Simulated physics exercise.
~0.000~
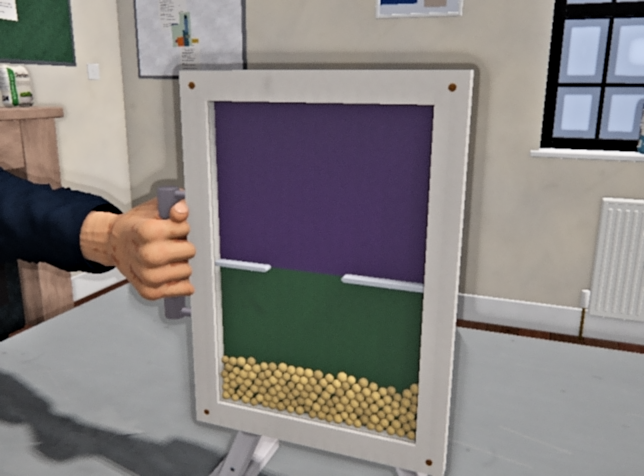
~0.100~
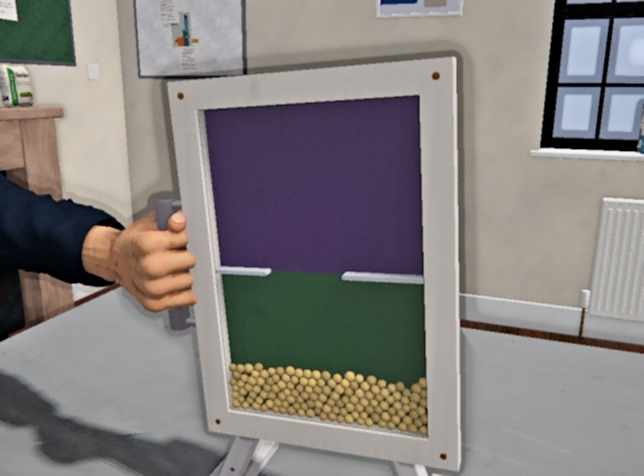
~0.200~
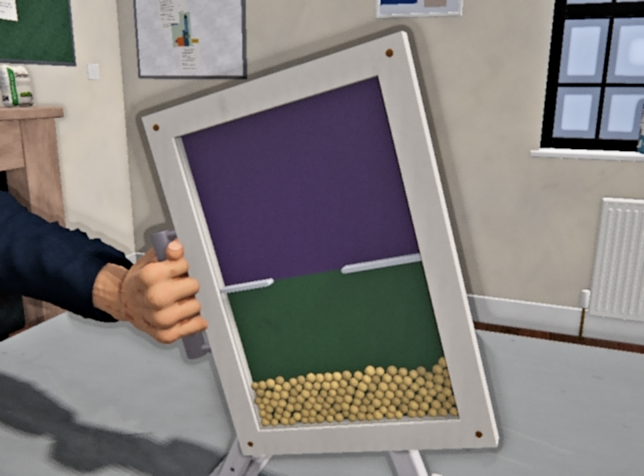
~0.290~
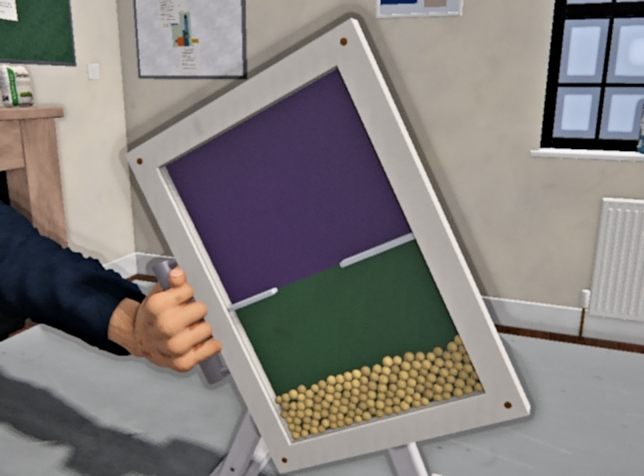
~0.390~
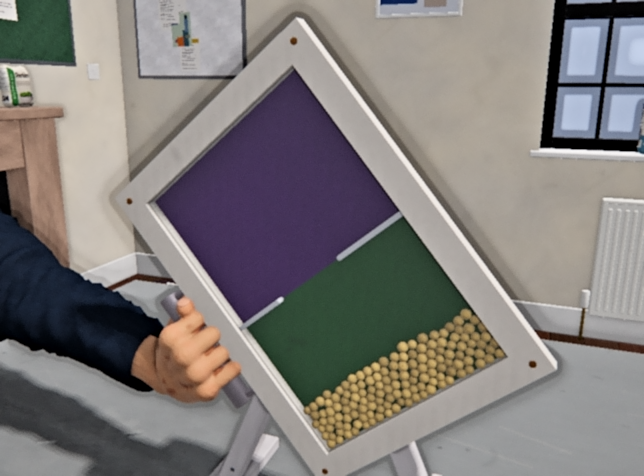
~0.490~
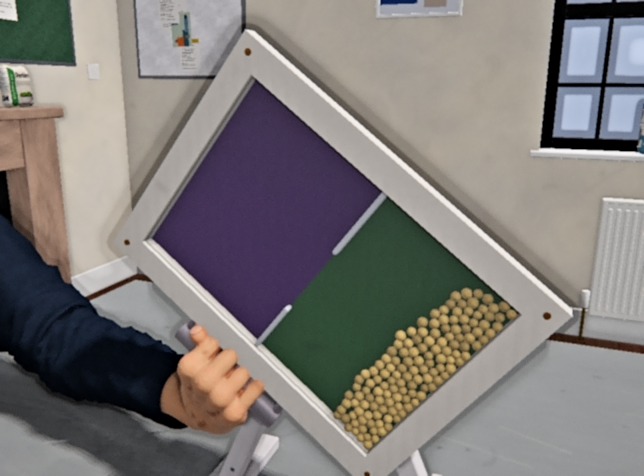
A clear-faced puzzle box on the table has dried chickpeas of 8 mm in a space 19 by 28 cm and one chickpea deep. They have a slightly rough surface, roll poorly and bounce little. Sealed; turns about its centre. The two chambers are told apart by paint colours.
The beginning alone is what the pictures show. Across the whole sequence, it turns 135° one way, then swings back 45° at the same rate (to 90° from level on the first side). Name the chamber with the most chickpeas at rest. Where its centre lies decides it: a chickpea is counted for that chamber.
Green.
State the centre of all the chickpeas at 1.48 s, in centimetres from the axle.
The middle sits around 6 cm right of it and 5 cm below it.
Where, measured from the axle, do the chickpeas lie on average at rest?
Some 3 cm right and 7 cm below.
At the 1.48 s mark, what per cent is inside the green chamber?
I'd say some 80 in a hundred.
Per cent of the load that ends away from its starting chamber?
Roughly 20 per cent.
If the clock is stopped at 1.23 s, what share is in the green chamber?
90 %.
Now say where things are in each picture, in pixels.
In the first frame, level; about 140 chickpeas; chickpeas centred (315, 395); top one (415, 389); purple (317, 191), green (316, 347).
In the second frame, turned 4° anticlockwise; chickpeas centred (324, 397); top one (424, 383).
In the third frame, turned 16° anticlockwise; chickpeas centred (349, 397); top one (444, 362); wall ends (221, 291) to (269, 282), (346, 269) to (427, 256).
In the fourth frame, turned 27° anticlockwise; chickpeas centred (373, 393); top one (460, 340).
In the fifth frame, turned 40° anticlockwise; chickpeas centred (397, 383); top one (466, 314).
In the sixth frame, turned 52° anticlockwise; chickpeas centred (414, 370); top one (478, 294); purple (259, 216), green (379, 327).
By 1.23 s, it stands 135° anticlockwise; the chickpeas' middle is 8 cm right of and level with the centre; purple 10 %, green 90 %.
By 1.48 s, it stands 113° anticlockwise; the chickpeas' middle is 6 cm right of and 5 cm below the centre; purple 20 %, green 80 %.
By 1.73 s, it stands 90° anticlockwise; the chickpeas' middle is 3 cm right of and 7 cm below the centre; purple 20 %, green 80 %.
Settled by 2.2 s, it stands 90° anticlockwise; purple 20 %, green 80 %.
